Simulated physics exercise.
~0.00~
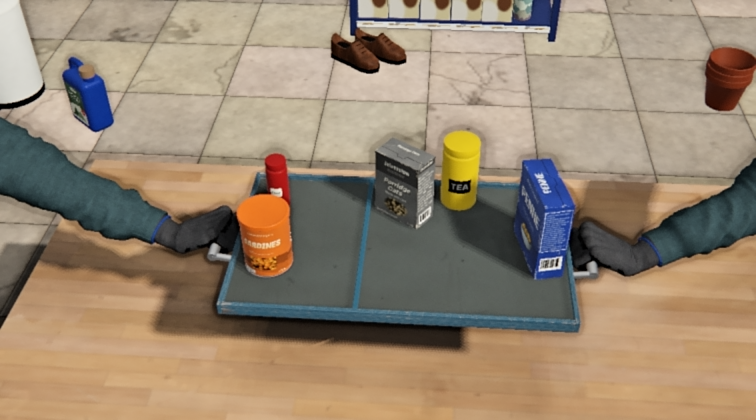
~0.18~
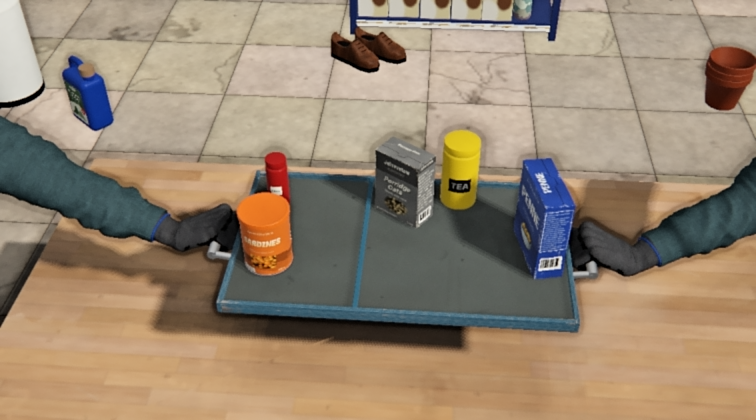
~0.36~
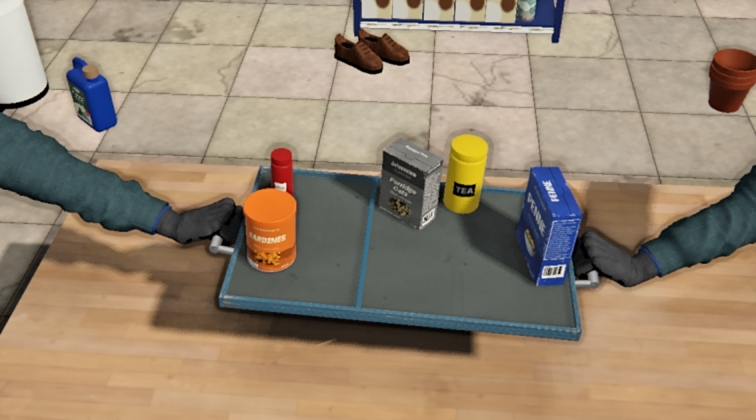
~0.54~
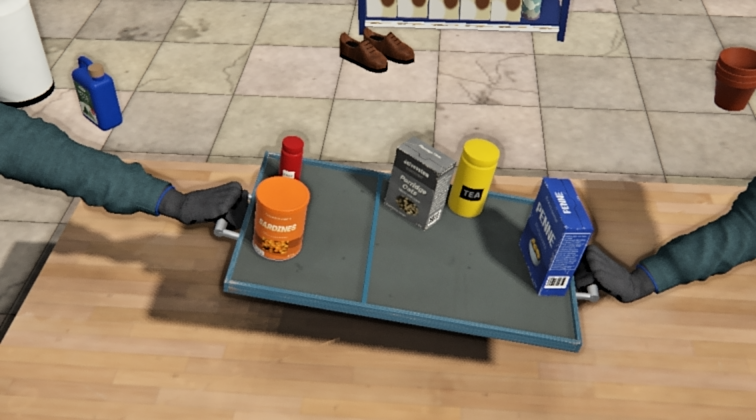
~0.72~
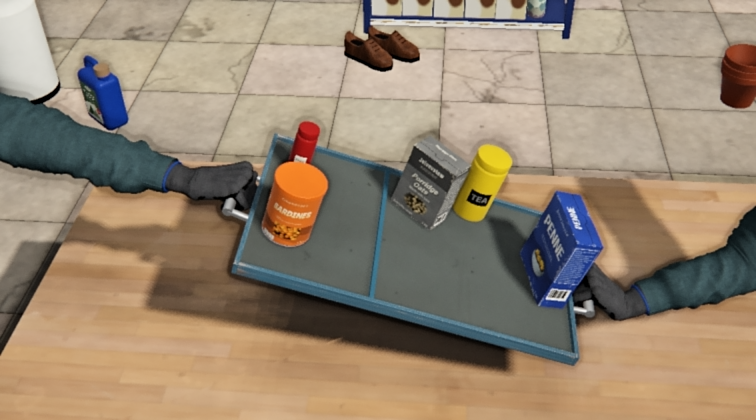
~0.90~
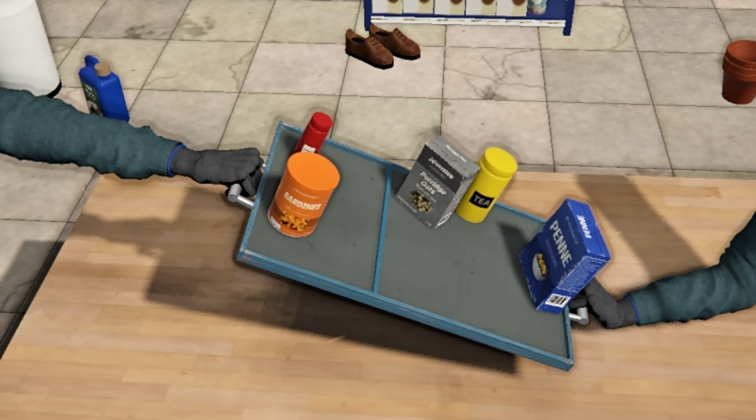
In the video, two gloved hands hold a tray carrying an orange tin, a red shaker, a grey packet, a yellow jar and a blue packet above a wooden table, first level, then tilting steadily with its right side down.
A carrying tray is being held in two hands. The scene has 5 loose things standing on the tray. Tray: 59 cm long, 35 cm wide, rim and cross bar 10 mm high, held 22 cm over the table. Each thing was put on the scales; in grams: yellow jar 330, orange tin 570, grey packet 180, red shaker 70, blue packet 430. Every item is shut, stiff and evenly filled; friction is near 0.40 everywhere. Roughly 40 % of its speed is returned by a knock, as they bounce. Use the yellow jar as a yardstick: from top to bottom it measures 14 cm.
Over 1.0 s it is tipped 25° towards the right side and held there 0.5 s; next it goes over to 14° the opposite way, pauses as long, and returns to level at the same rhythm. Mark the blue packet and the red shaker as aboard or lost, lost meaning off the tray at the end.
Blue packet: Lost; red shaker: Aboard.
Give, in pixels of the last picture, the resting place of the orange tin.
Close to pixel (407, 244) in the final view.
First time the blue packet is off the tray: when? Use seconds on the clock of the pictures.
At around 1.1 seconds on the pictures' clock.
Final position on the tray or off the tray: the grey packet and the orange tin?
Result: Grey packet goes out of bounds, orange tin remains in bounds.
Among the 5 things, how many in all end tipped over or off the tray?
The tally is 5.
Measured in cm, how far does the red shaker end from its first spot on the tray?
Around 35 centimetres.
After 1.60 s, tilt 25°, right edge down; blue packet now off the tray; red shaker on its side near (456, 210); orange tin 12° off its base.
After 2.30 s, tilt 7°, left edge down; yellow jar and grey packet now off the tray; red shaker on its side near (475, 195); orange tin on its side.
In the end (4.8 s), off the tray, yellow jar, grey packet and blue packet; toppled on the tray, orange tin and red shaker. At the end, from the last picture's camera, blue packet near (616, 296), red shaker near (475, 194).
